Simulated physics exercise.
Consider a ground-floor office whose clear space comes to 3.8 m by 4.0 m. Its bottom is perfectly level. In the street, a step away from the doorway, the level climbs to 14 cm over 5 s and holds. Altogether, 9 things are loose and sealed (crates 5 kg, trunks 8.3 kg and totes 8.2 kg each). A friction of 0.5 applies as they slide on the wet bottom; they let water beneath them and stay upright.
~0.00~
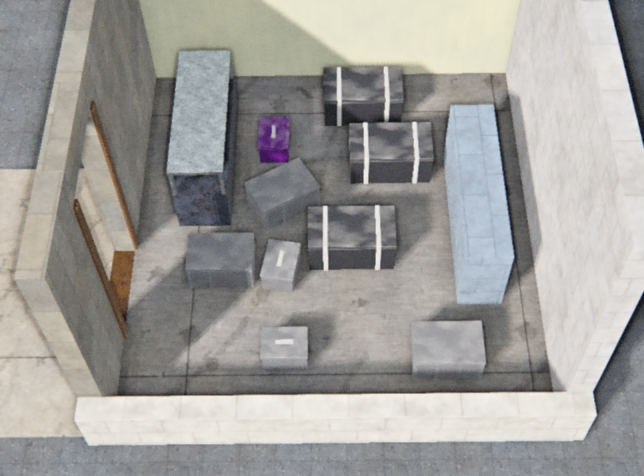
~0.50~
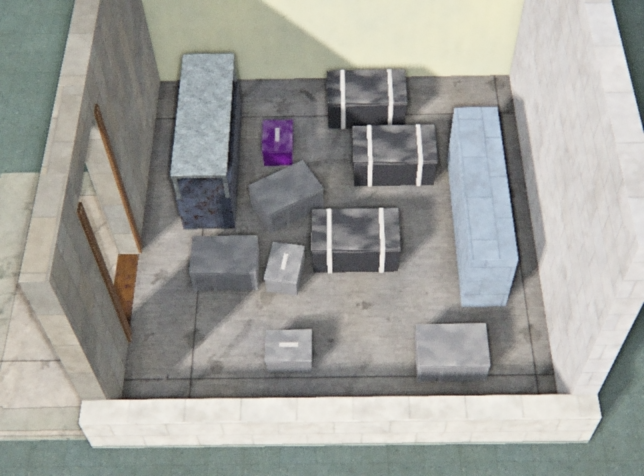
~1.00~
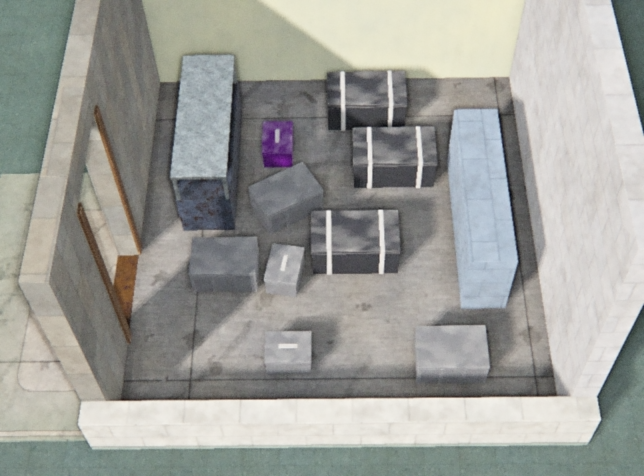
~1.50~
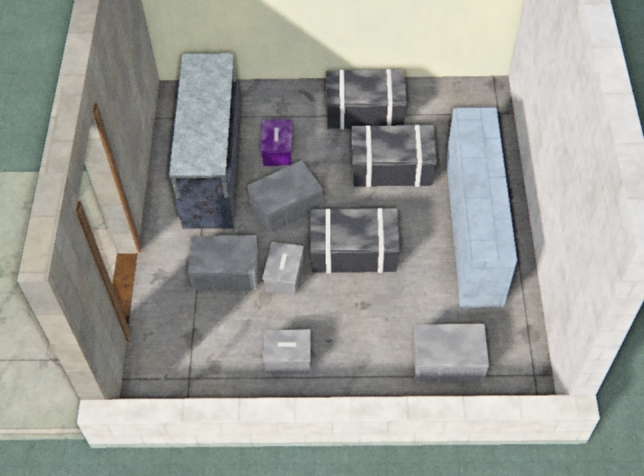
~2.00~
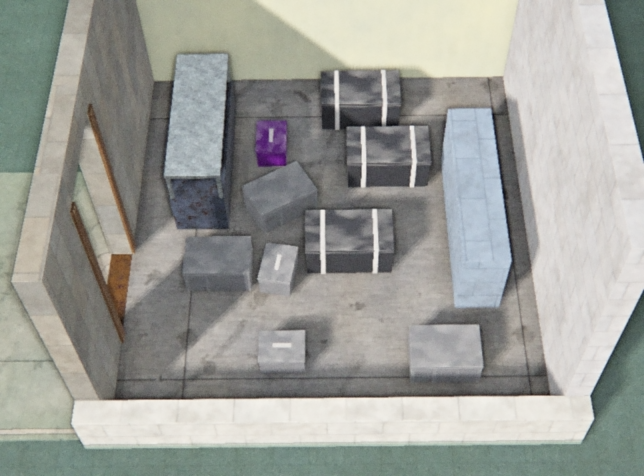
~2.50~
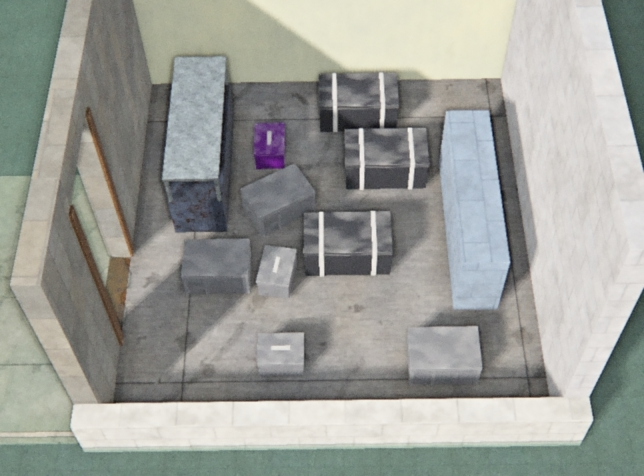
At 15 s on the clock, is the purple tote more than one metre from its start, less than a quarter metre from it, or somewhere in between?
The move is minor.
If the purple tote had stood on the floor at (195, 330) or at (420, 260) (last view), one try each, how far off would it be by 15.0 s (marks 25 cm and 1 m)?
Results in order: It covers a small distance; it remains near its start.
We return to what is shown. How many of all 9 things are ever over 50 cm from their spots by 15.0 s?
It adds up to 6.
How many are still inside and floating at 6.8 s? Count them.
At that instant the tally stands at 1.
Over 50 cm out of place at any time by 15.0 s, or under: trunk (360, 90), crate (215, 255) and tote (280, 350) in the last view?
In that order: Below, above, below.
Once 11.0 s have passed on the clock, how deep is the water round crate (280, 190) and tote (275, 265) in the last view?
About 3 and 5 cm.
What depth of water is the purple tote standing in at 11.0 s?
Near 2 cm deep.
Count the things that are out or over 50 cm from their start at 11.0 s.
The count is 6.
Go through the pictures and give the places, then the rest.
The purple tote at (274, 132), on the bottom; water covers 0.0 m2; 0 of 9 have shifted, in the first picture.
The purple tote at (277, 135), on the bottom; water covers 0.0 m2; 0 of 9 have shifted, in the second picture.
The purple tote at (277, 137), on the bottom; 0.0 m2 under water; 0 of 9 have shifted, in the third picture.
The purple tote at (276, 135), on the bottom; water covers 0.0 m2; 0 of 9 have shifted, in the fourth picture.
The purple tote at (271, 136) rests on the ground; 0.0 m2 under water; 0 of 9 have shifted, in the fifth picture.
The purple tote at (269, 138) rests on the ground; 0.0 m2 under water; 0 of 9 have shifted, in the sixth picture.
After 3.5 s the purple tote is near (269, 138), 0.0 m from its start, aground; 0 afloat.
After 6.8 s the purple tote is near (269, 138), 0.0 m from its start, aground; 1 afloat.
After 11.0 s the purple tote is near (269, 138), 0.0 m from its start, aground; 4 afloat.
After 15.0 s the purple tote is near (267, 140), 0.0 m from its start, aground; 7 afloat.
